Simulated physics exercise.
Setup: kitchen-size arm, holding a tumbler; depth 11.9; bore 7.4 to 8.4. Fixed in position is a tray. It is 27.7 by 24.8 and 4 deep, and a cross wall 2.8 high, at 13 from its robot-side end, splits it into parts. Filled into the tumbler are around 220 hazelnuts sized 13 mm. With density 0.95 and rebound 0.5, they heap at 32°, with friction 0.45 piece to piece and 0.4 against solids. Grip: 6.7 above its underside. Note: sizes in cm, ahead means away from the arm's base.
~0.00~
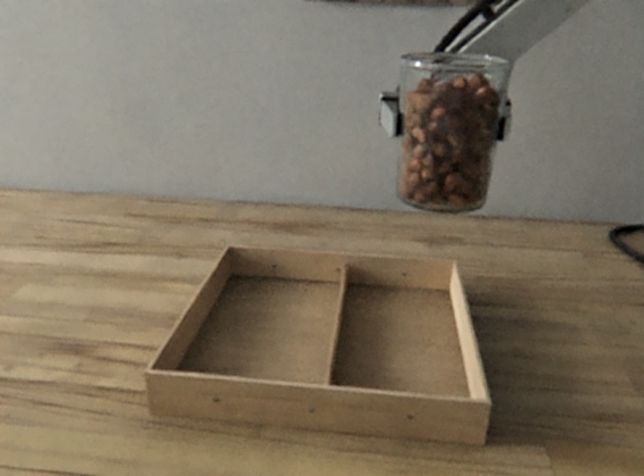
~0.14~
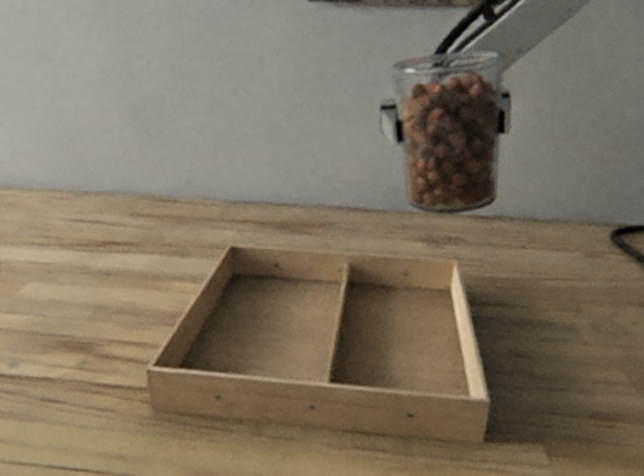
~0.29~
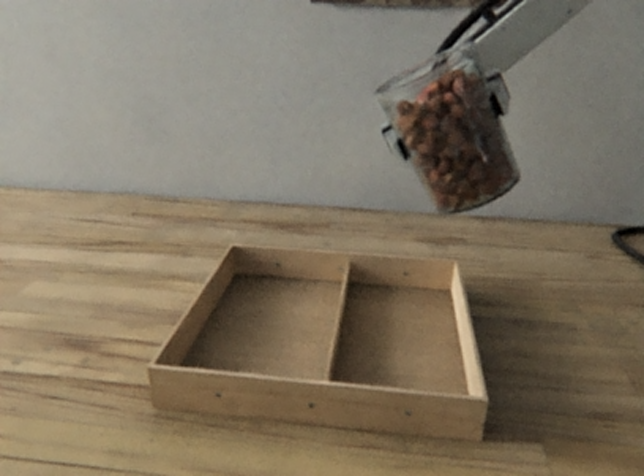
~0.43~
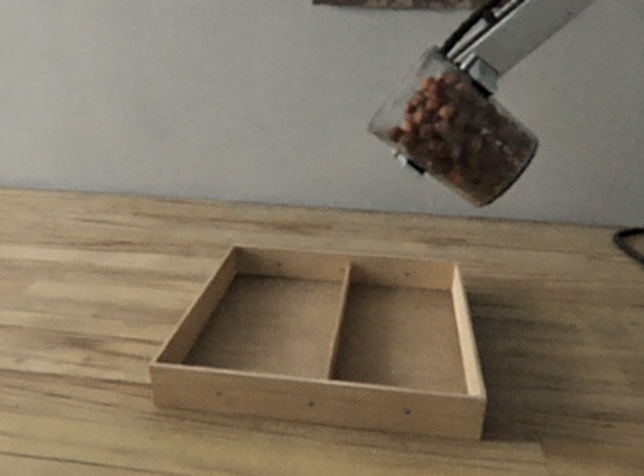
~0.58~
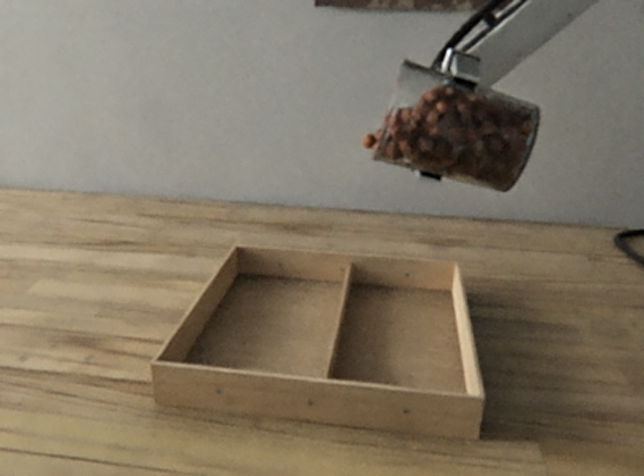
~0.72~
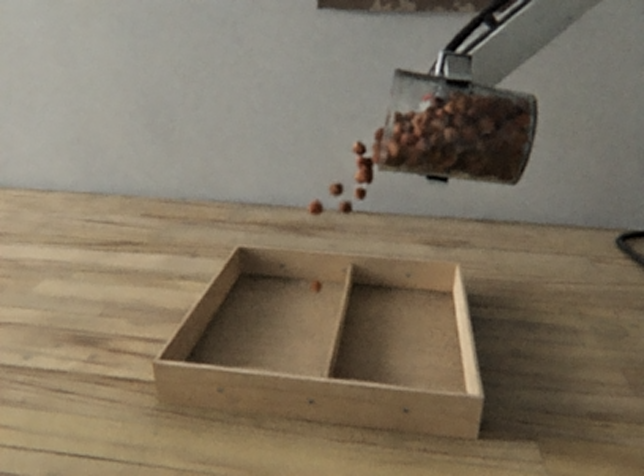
At first, a robotic arm holds a clear tumbler of hazelnuts upright above and behind a shallow, divided wooden tray on a table. The arm then tilts the tumbler leftward until it lies nearly on its side, and a few nuts tumble from its mouth, one reaching the tray's left part.
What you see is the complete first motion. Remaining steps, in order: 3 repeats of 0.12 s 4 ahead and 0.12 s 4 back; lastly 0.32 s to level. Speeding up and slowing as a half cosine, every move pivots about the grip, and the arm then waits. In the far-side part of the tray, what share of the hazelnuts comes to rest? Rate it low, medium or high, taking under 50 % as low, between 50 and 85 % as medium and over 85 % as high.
Rating: Medium.
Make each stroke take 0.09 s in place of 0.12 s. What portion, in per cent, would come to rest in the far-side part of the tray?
About 75 per cent, then.
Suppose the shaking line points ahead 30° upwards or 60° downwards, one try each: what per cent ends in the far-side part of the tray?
I'd say close to 75 percent for the first and close to 25 percent for the second.
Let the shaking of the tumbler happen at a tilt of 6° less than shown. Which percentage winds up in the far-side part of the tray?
I'd put it at around 50 per cent.
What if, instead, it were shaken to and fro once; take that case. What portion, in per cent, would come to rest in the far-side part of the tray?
About 40 %.
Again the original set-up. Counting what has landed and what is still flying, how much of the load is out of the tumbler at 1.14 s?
Share out so far: Close to 45 %.
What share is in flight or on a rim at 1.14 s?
5 %.
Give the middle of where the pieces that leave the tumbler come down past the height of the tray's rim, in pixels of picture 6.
Look at roughly (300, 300) in the last picture.
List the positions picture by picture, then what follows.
Tumbler middle at (448, 134), level; upper third of the load around (453, 103), from x 405 to 495, top at y 80; 219 in the tumbler, in the first picture.
Tumbler middle at (449, 134), tilted 8° forward; upper third of the load around (452, 104), from x 410 to 490, top at y 80, in the second picture.
Tumbler middle at (452, 133), tilted 29° forward; upper third of the load around (450, 106), from x 400 to 505, top at y 75, in the third picture.
Tumbler middle at (454, 132), tilted 55° forward; upper third of the load around (448, 109), from x 395 to 525, top at y 80, in the fourth picture.
Tumbler middle at (455, 130), tilted 76° forward; upper third of the load around (463, 114), from x 370 to 525, top at y 90, in the fifth picture.
Tumbler middle at (455, 131), tilted 84° forward; upper third of the load around (473, 118), from x 315 to 525, top at y 100; 210 in the tumbler, 1 in the far-side part, 8 in flight or on a rim, in the sixth picture.
By 1.14 s, tilted 84° forward, highest piece 24 above the table; 120 in the tumbler, 83 in the far-side part, 5 in the robot-side part, 11 in flight or on a rim.
By 1.55 s, tilted 61° forward, highest piece 24 above the table; 132 in the far-side part, 59 in the tumbler, 16 in the robot-side part, 4 on the table or floor, 8 in flight or on a rim.
By 1.96 s, level, highest piece 22 above the table; 139 in the far-side part, 57 in the tumbler, 18 in the robot-side part, 5 on the table or floor.
By 3.01 s, level, highest piece 21 above the table; 139 in the far-side part, 57 in the tumbler, 18 in the robot-side part, 5 on the table or floor.
Final count, 139 in the far-side part, 57 in the tumbler, 18 in the robot-side part, 5 on the table or floor. That is 63 % in the far-side part of the tray.
